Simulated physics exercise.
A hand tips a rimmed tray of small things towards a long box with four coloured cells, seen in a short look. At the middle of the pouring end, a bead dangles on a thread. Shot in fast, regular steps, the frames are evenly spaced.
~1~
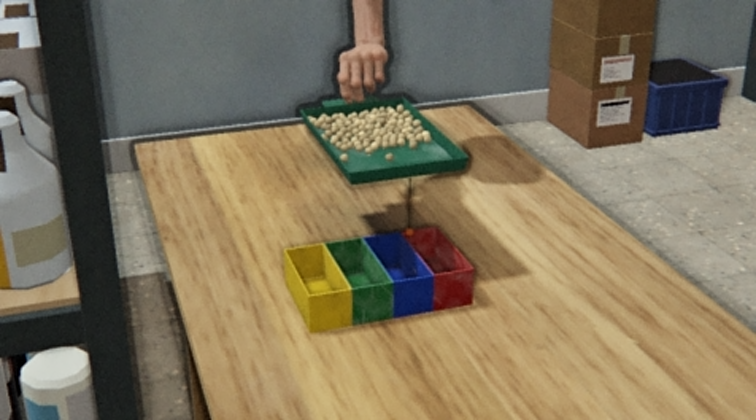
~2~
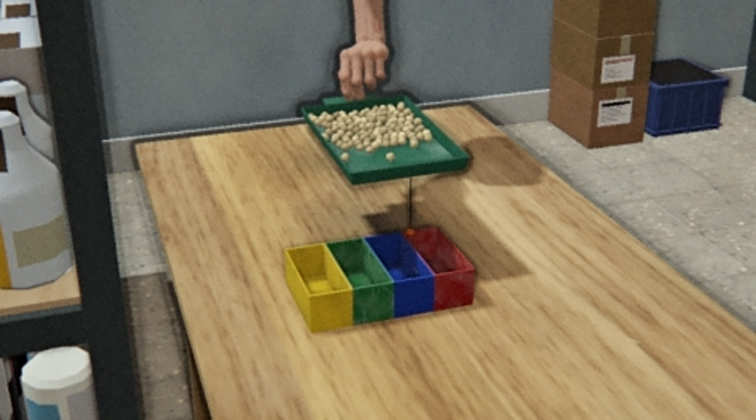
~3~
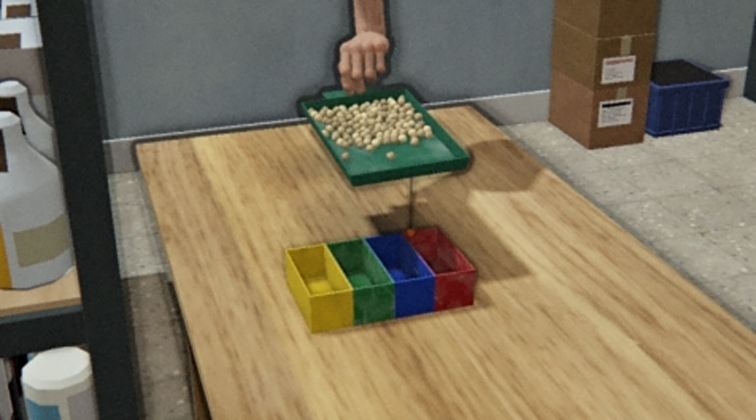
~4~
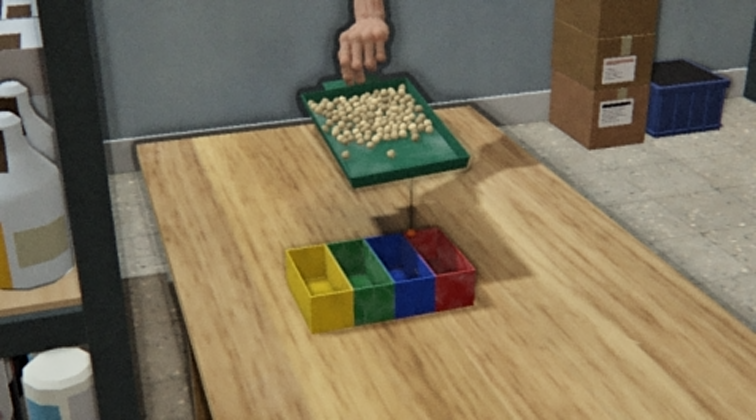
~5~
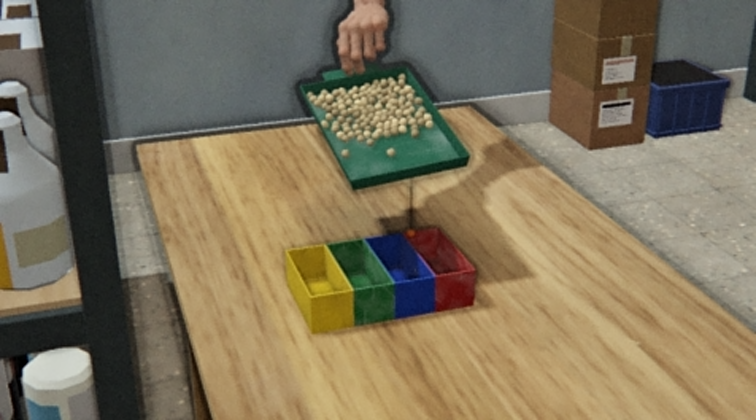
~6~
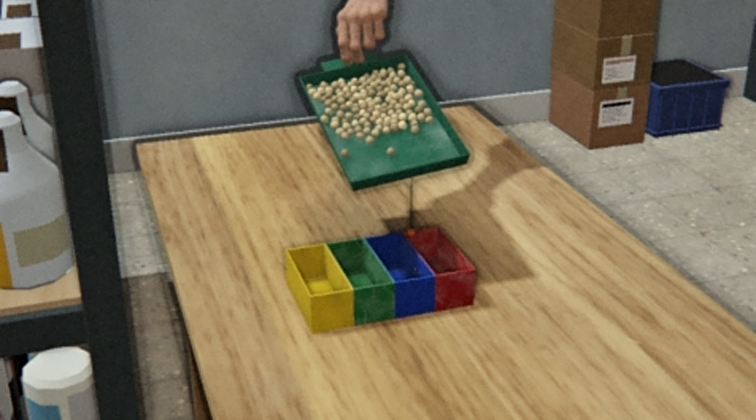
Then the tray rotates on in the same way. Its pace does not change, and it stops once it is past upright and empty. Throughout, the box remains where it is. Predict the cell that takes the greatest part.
I would say the green cell.
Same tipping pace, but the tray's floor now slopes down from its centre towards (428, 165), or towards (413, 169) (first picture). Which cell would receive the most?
So the first one goes to the cell in red and the second to red.
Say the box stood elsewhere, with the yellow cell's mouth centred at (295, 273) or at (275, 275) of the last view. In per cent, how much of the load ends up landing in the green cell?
Trial 1 20%, trial 2 0%.
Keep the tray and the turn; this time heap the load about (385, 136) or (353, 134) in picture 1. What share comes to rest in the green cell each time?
Roughly 70 per cent, then roughly 60 per cent.
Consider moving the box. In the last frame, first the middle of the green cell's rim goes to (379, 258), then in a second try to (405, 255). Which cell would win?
First try: Green; second try: The yellow one.
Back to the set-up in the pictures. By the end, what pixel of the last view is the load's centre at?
Centre at rest, last view: Approx. (368, 291).
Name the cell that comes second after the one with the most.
Behind the top one comes the blue one.
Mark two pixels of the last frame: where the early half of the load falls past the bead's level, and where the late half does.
First half (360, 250); second half (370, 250).
Soon, tray tipped steeply; nearly all on the tray; a stray few in the yellow cell; a stray few in the green cell; a small part falling or outside the box.
A while on, tray tipped right over; most on the tray; a small part in the green cell; a stray few in the blue cell; a stray few in the red cell; a stray few in the yellow cell; a stray few falling or outside the box.
Towards the end, tray tipped past a quarter turn; about two thirds in the green cell; about a quarter in the blue cell; a small part in the red cell; a stray few in the yellow cell; a stray few falling or outside the box.
Finally, tray tipped past a quarter turn; about two thirds in the green cell; about a quarter in the blue cell; a small part in the red cell; a stray few in the yellow cell; a stray few outside the box.
